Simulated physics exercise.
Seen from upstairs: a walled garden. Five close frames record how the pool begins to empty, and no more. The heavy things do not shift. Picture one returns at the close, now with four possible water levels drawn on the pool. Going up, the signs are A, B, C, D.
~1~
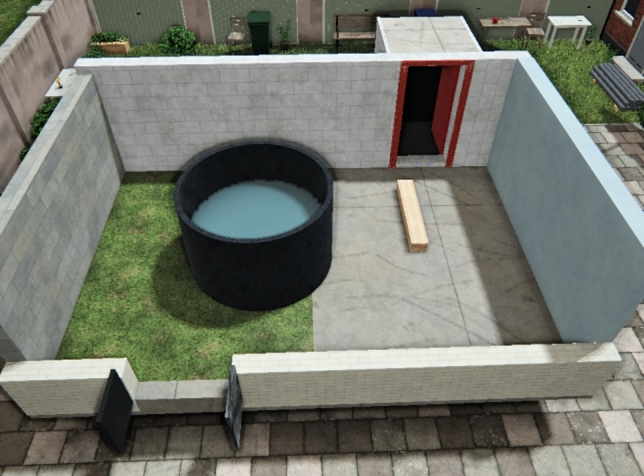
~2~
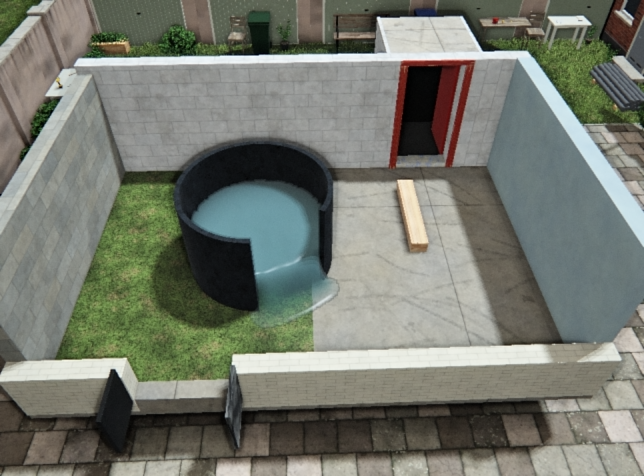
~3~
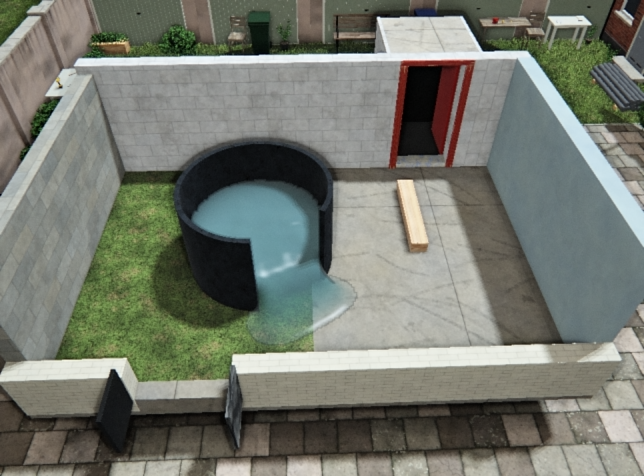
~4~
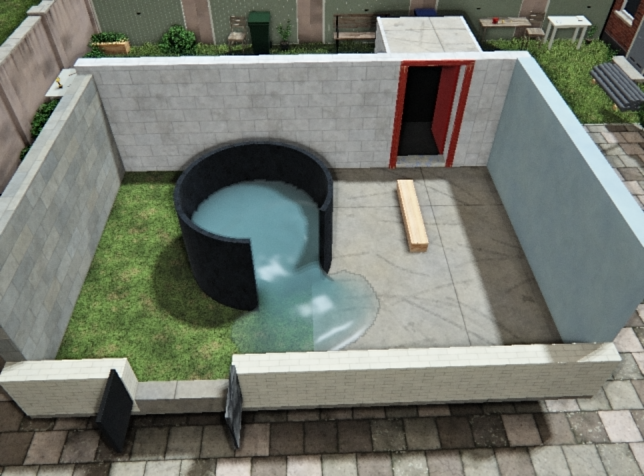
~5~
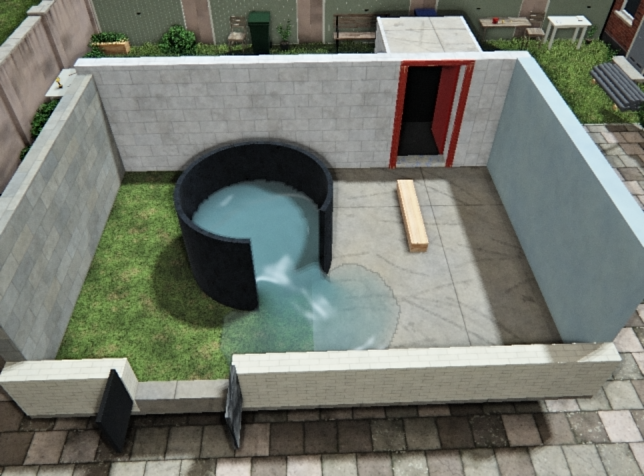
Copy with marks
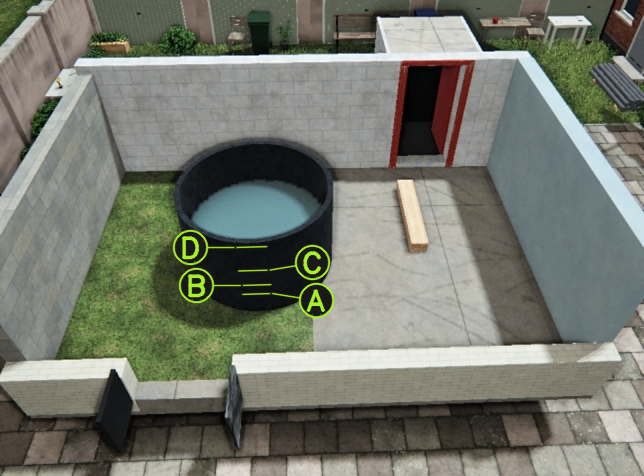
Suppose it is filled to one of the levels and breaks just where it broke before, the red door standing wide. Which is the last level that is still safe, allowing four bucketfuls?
Use line A.
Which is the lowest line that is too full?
B.
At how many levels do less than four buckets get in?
One.
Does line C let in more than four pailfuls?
Yes, it does.
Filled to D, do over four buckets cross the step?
Yes.
In lime, A at (257, 293); B at (255, 285); C at (253, 270); D at (250, 247); from the bottom up A, B, C, D.
With A, a splash gets over, under a bucket.
With B, about 8 bucketfuls get in.
With C, dozens of bucketfuls pour in.
With D, dozens of bucketfuls pour in.
